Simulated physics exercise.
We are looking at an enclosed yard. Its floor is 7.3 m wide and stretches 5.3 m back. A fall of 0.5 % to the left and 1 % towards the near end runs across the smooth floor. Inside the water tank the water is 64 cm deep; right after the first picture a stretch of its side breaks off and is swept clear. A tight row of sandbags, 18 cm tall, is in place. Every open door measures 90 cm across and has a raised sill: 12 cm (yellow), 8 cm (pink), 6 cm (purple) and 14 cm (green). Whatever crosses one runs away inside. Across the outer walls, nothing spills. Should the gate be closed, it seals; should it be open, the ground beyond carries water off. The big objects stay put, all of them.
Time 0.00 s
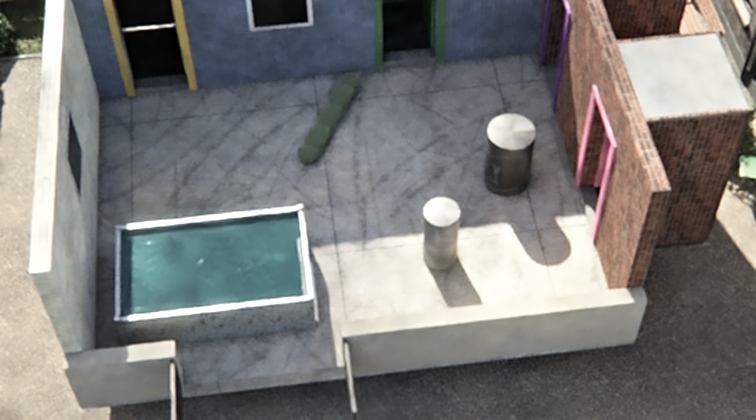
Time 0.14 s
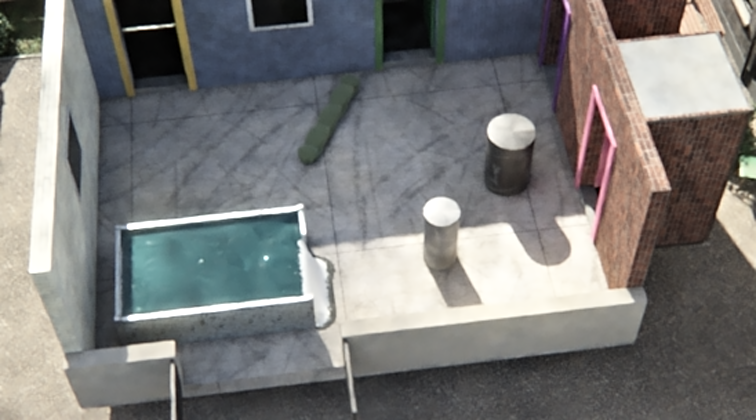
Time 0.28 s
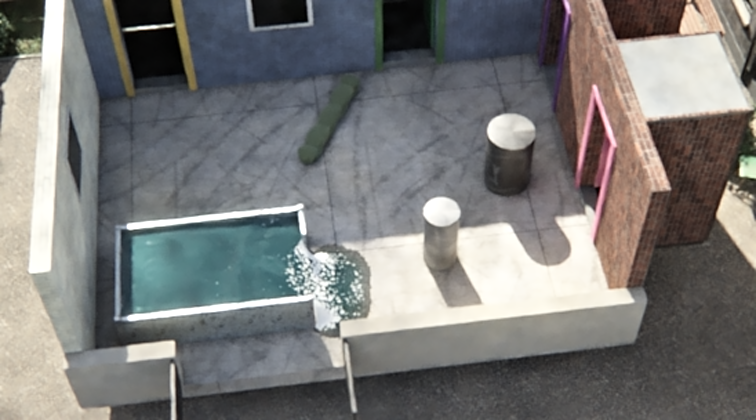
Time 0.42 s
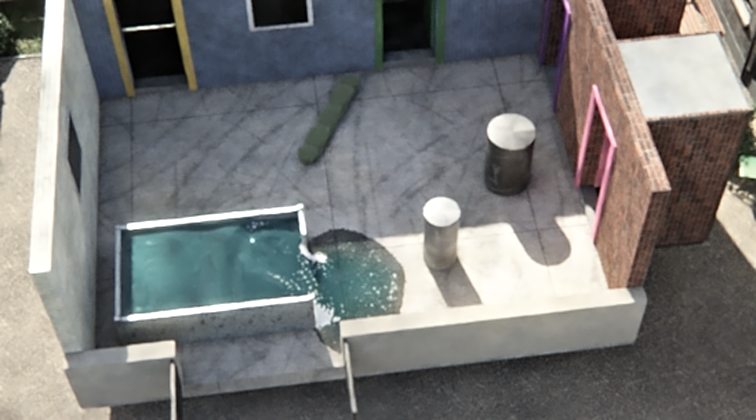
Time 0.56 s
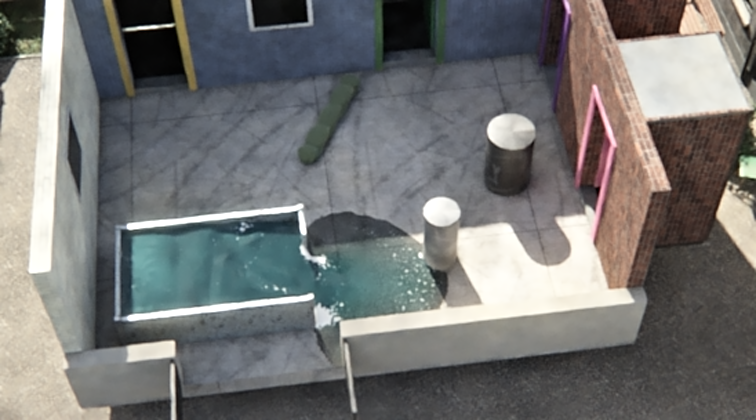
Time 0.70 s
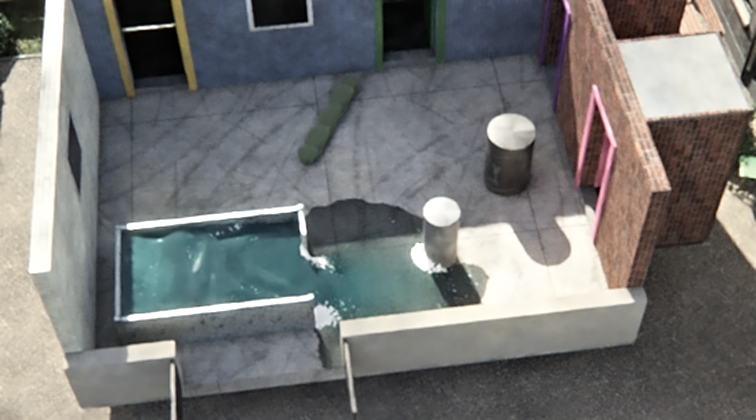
Water bursts through the right side of a white-rimmed rectangular tank of teal water, at the lower left of a grey walled yard seen steadily from high above. A blue wall with yellow- and green-framed doorways stands behind, a pink-framed opening in brick at right, and a green hedge and two cylinders between. The foaming water spreads rightward along the low front wall, darkening the floor and surrounding the smaller, pale cylinder.
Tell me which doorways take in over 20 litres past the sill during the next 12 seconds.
Outcome: Yellow door: Fails to top it; pink door: Tops it; purple door: Tops it; green door: Fails to top it.
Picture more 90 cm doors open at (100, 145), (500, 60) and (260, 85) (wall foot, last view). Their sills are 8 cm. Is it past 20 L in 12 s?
In that order: Short of it, beyond it, short of it.
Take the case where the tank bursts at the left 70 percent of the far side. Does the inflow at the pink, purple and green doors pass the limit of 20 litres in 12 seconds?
Outcomes - pink: Not exceeded, purple: Not exceeded, green: Not exceeded.
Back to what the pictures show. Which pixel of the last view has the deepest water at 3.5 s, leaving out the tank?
You'll find it around (605, 297).
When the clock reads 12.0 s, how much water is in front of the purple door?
The depth there is around 7.5 cm.
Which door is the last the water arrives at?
Result: Yellow door.
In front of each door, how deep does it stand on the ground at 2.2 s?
Centimetres: Yellow 0 / pink 5 / purple 0 / green 0.
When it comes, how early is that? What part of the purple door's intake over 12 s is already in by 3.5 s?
I'd say close to 0 percent.
After 1.4 s water covers 25 % of the floor and is deepest (33 cm) near (325, 298); yellow door not reached, pink door not reached, purple door not reached, green door not reached.
After 2.2 s water covers 30 % of the floor and is deepest (42 cm) near (611, 318); yellow door not reached, pink door 5 cm at the sill, 0 L in, purple door not reached, green door not reached.
After 3.5 s water covers 45 % of the floor and is deepest (32 cm) near (605, 297); yellow door not reached, pink door 14 cm at the sill, 7 L in, purple door 8 cm at the sill, 0 L in, green door not reached.
After 7.0 s water covers 60 % of the floor and is deepest (19 cm) near (365, 89); yellow door not reached, pink door 13 cm at the sill, 39 L in, purple door 10 cm at the sill, 57 L in, green door 7 cm at the sill, 0 L in.
After 12.0 s water covers 85 % of the floor and is deepest (12 cm) near (548, 326); yellow door 1 cm at the sill, 0 L in, pink door 8 cm at the sill, 64 L in, purple door 8 cm at the sill, 87 L in, green door 5 cm at the sill, 1 L in.
